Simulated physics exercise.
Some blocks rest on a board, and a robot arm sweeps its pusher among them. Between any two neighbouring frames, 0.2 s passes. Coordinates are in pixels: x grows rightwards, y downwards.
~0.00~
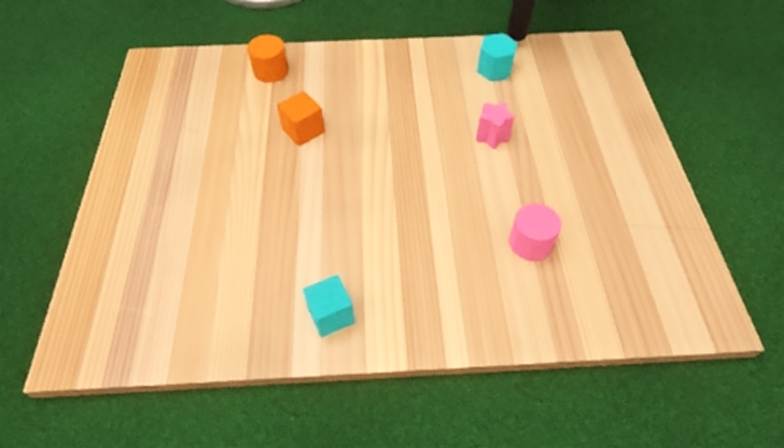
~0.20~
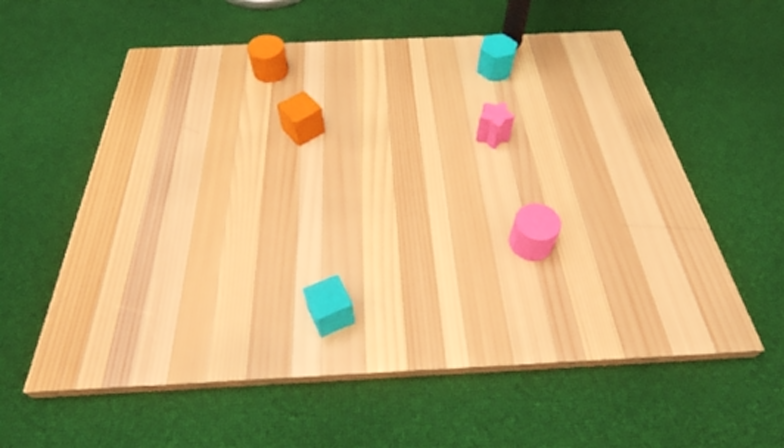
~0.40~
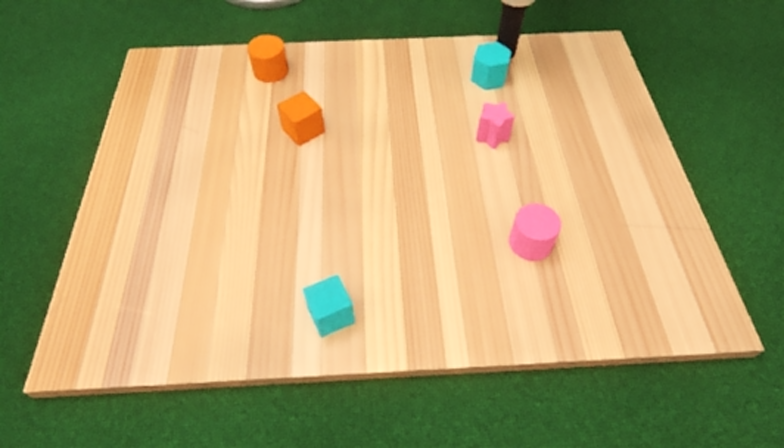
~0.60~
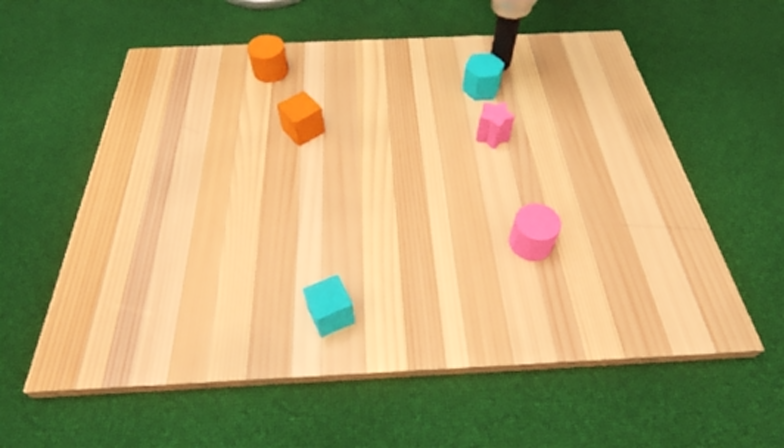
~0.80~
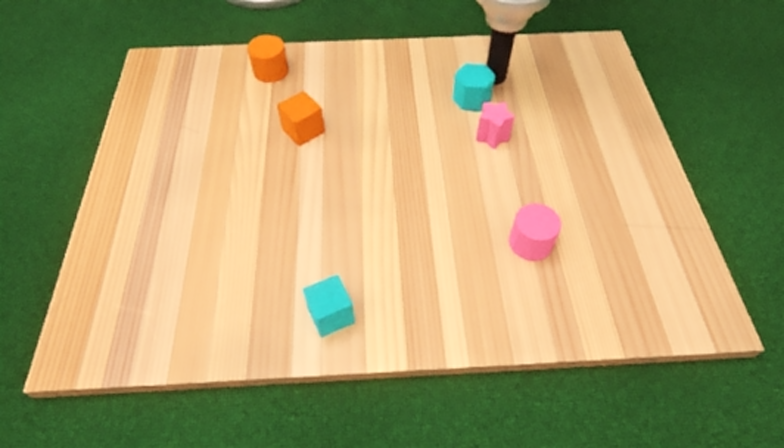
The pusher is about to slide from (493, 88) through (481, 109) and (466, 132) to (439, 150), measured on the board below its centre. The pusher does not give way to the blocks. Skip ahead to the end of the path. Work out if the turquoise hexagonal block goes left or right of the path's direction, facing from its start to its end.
The shift is rightward.
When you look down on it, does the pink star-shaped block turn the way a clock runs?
I expect not.
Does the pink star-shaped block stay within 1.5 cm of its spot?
Short answer: Yes.
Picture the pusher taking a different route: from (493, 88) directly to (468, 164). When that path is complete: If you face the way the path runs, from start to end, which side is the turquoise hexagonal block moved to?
My answer: Right.
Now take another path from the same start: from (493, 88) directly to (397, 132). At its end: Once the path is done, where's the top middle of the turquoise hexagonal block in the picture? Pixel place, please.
I'd guess (402, 131).
What follows on the original path. One third of the way, pusher (482, 101); turquoise hexagonal block (455, 87), turned 25° clockwise.
Two thirds of the way, pusher (466, 124); turquoise hexagonal block (447, 90), turned 50° clockwise; pink star-shaped block (496, 118), turned 40° anticlockwise.
At the end, pusher (440, 141); turquoise hexagonal block (447, 90), turned 50° clockwise; pink star-shaped block (496, 118), turned 40° anticlockwise.
